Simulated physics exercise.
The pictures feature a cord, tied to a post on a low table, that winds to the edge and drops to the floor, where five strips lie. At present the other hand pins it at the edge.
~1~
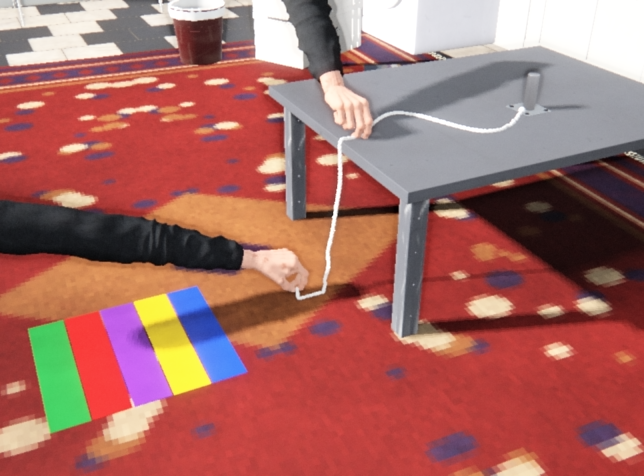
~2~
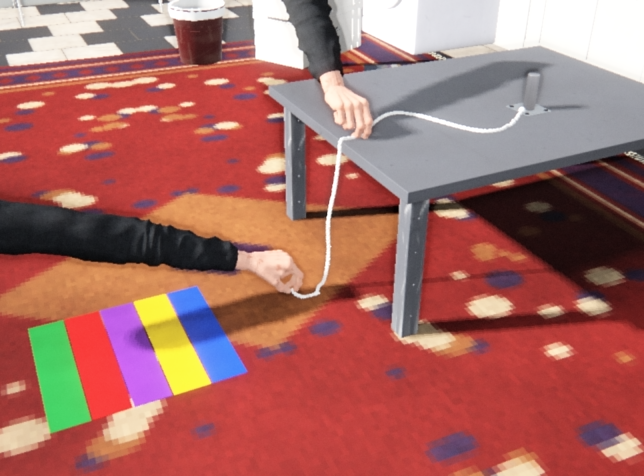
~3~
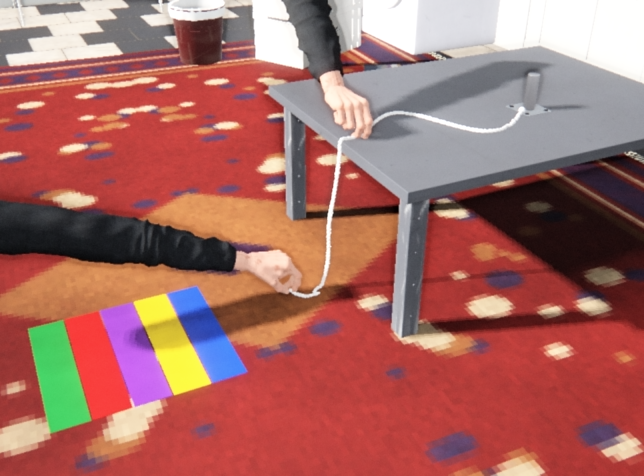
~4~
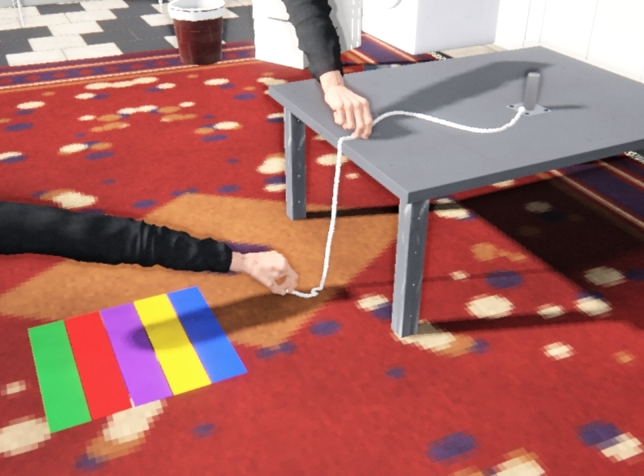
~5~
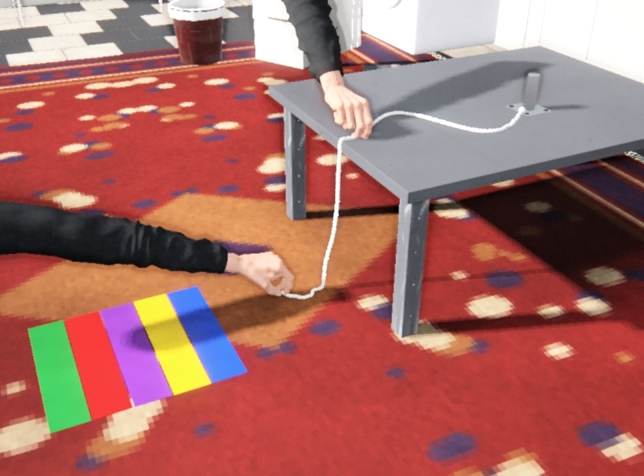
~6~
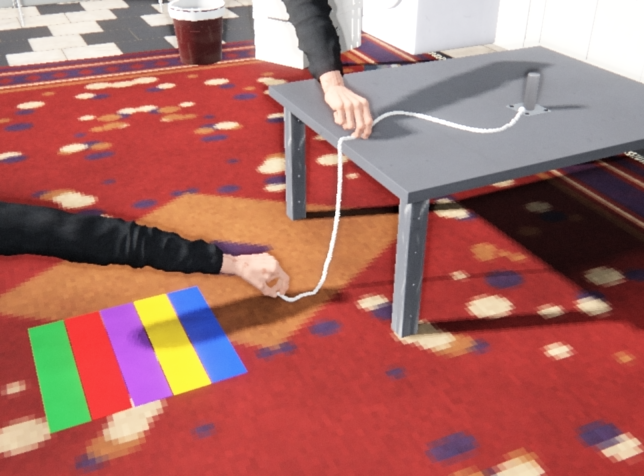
A hand near the floor drew the loose end of a white cord slightly left toward the coloured strips, while another hand kept the cord pressed at the edge of the low grey table.
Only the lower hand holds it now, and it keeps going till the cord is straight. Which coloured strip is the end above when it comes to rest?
The red one.
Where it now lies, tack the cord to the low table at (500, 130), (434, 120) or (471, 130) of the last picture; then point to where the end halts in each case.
Per try (px, approx.): (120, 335), (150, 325), (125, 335).
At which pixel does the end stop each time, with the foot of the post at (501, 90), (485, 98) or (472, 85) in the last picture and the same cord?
Try by try, around (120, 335), (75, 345) and (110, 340).
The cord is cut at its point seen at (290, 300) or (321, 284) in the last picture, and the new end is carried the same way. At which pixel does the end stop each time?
In order, roughly (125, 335) and (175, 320).
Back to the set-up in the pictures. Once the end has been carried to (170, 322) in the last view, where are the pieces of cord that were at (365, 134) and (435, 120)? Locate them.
They move to (328, 181) and (411, 133) respectively.
Soon after, end near (169, 322); over yellow.
Then, end near (125, 334); over purple.
At full stretch, end near (98, 342); over red. Over red.
